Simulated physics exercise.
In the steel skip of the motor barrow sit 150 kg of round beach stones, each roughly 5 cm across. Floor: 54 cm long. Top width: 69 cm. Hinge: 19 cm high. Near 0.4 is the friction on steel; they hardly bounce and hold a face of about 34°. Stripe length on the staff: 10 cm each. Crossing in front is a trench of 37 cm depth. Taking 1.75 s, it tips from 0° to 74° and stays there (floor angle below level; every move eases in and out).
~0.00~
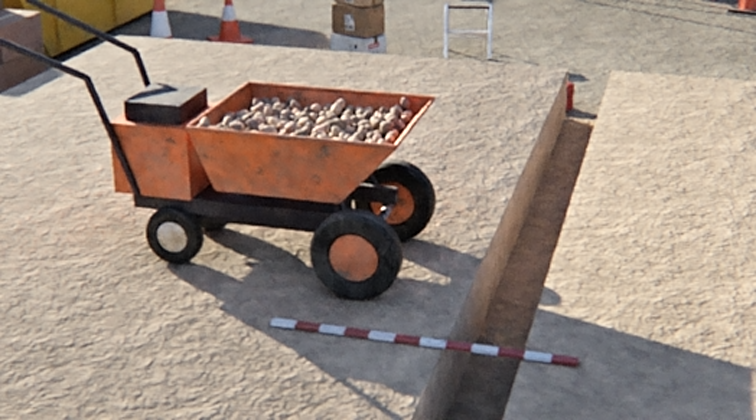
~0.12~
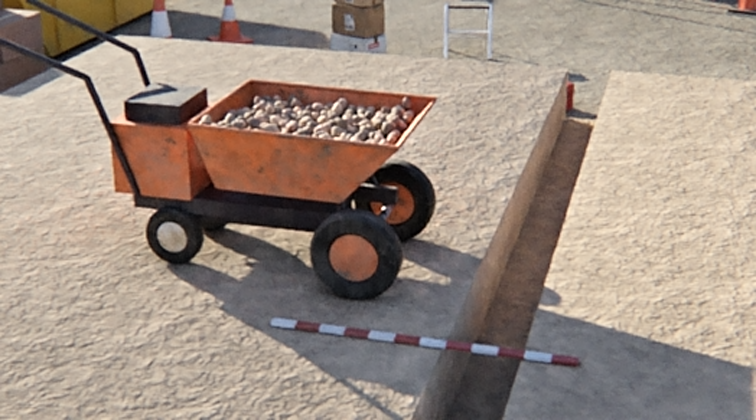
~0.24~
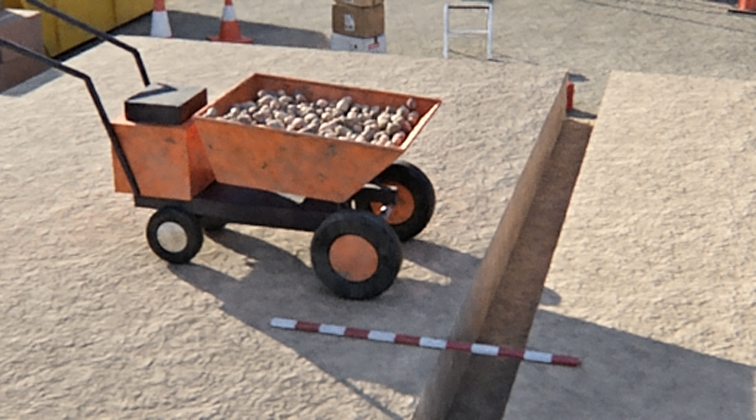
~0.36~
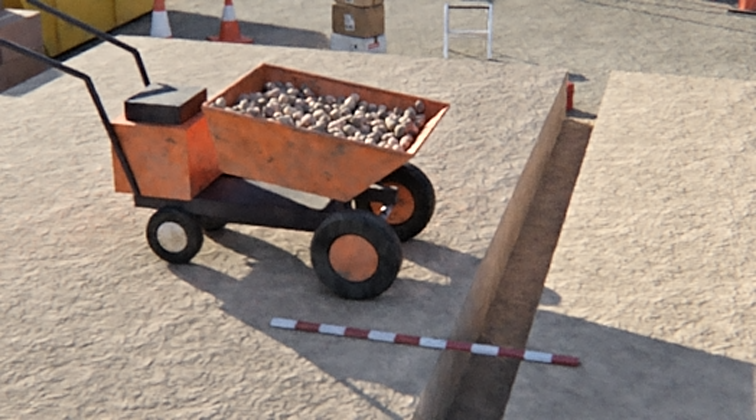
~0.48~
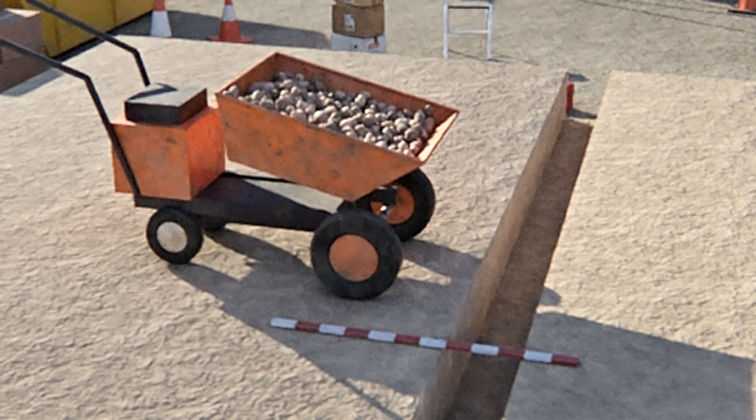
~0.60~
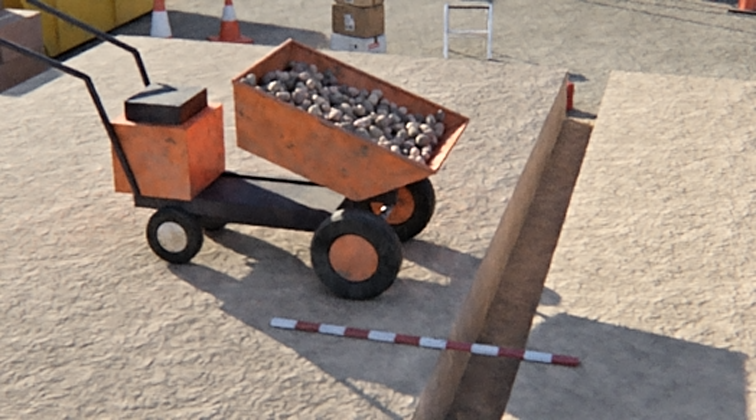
An orange motor barrow stands still while its skip full of stones tilts toward the trench.
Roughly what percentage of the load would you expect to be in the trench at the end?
I'd expect around 58 per cent.
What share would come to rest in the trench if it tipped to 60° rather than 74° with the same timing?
Trench share: Approx. 65%.
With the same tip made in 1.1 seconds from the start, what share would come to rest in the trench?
Trench share: Approx. 55%.
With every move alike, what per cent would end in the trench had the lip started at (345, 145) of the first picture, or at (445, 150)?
First some 100, then 15 per cent.
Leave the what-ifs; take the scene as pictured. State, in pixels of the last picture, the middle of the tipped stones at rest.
At about pixel (535, 331) in the last view.
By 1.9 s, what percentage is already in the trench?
About 45 per cent by then.
After 1.3 s the floor is at 62°; 97 % in the skip, 3 % in the trench; the foremost stones are at (517, 234).
After 1.9 s the floor is at 74°; 21 % in the skip, 43 % in the trench, 36 % past the trench; the foremost stones are at (712, 301).
After 2.2 s the floor is at 74°; 2 % in the skip, 56 % in the trench, 42 % past the trench; the foremost stones are past the picture's edge.
After 4.2 s the floor is at 74°; 0 % in the skip, 58 % in the trench, 42 % past the trench; the foremost stones are past the picture's edge.
